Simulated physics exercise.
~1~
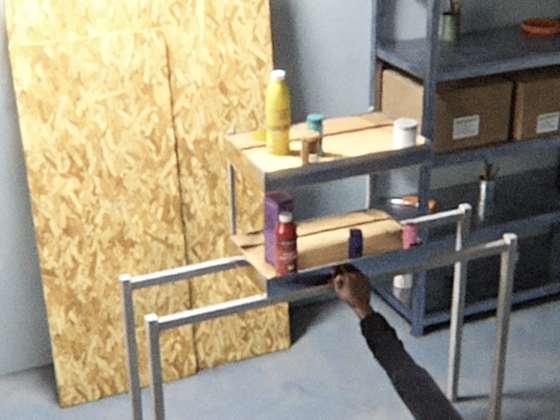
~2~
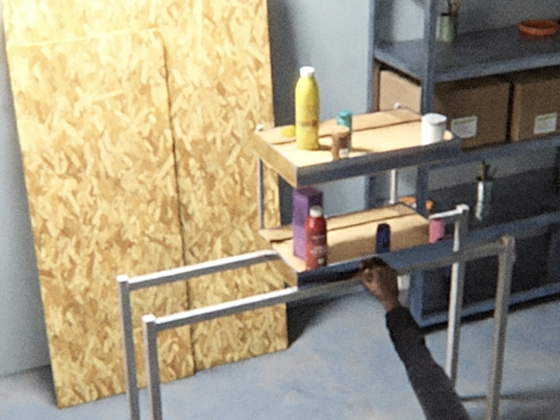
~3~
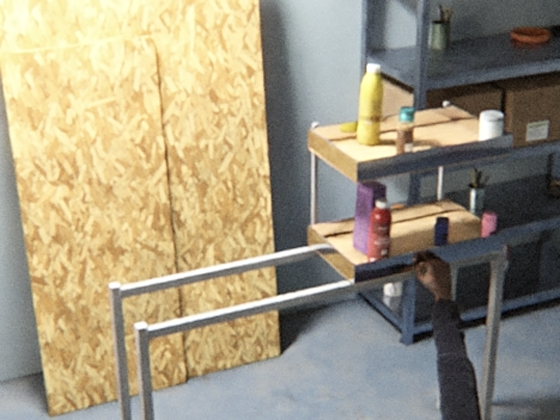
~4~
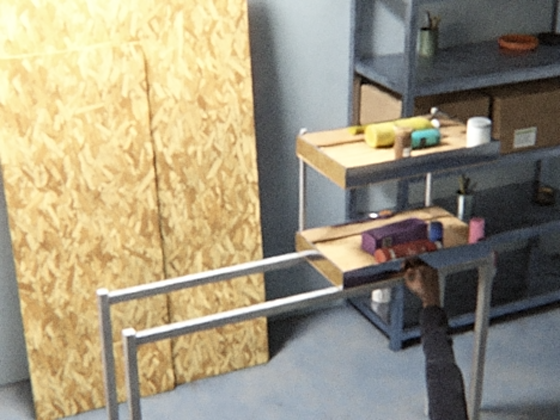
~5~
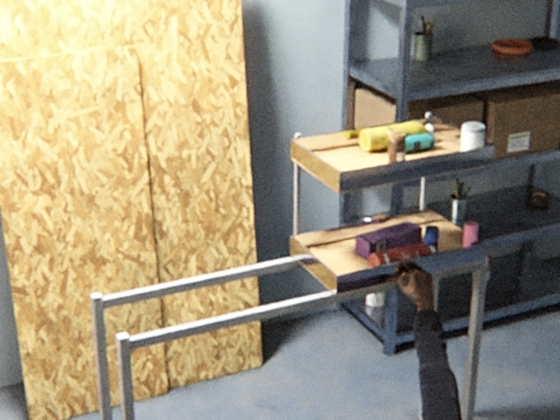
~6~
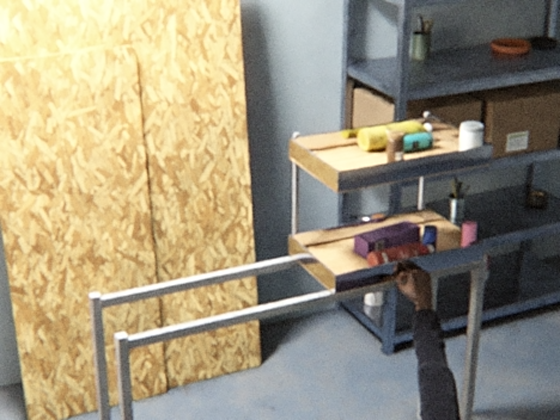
A two-level sliding tray pushed by a hand moved right along metal rails and stopped, and the yellow bottle, turquoise shaker, red bottle and purple carton toppled onto their sides, while the white jar and the brown, blue and pink shakers stayed upright.
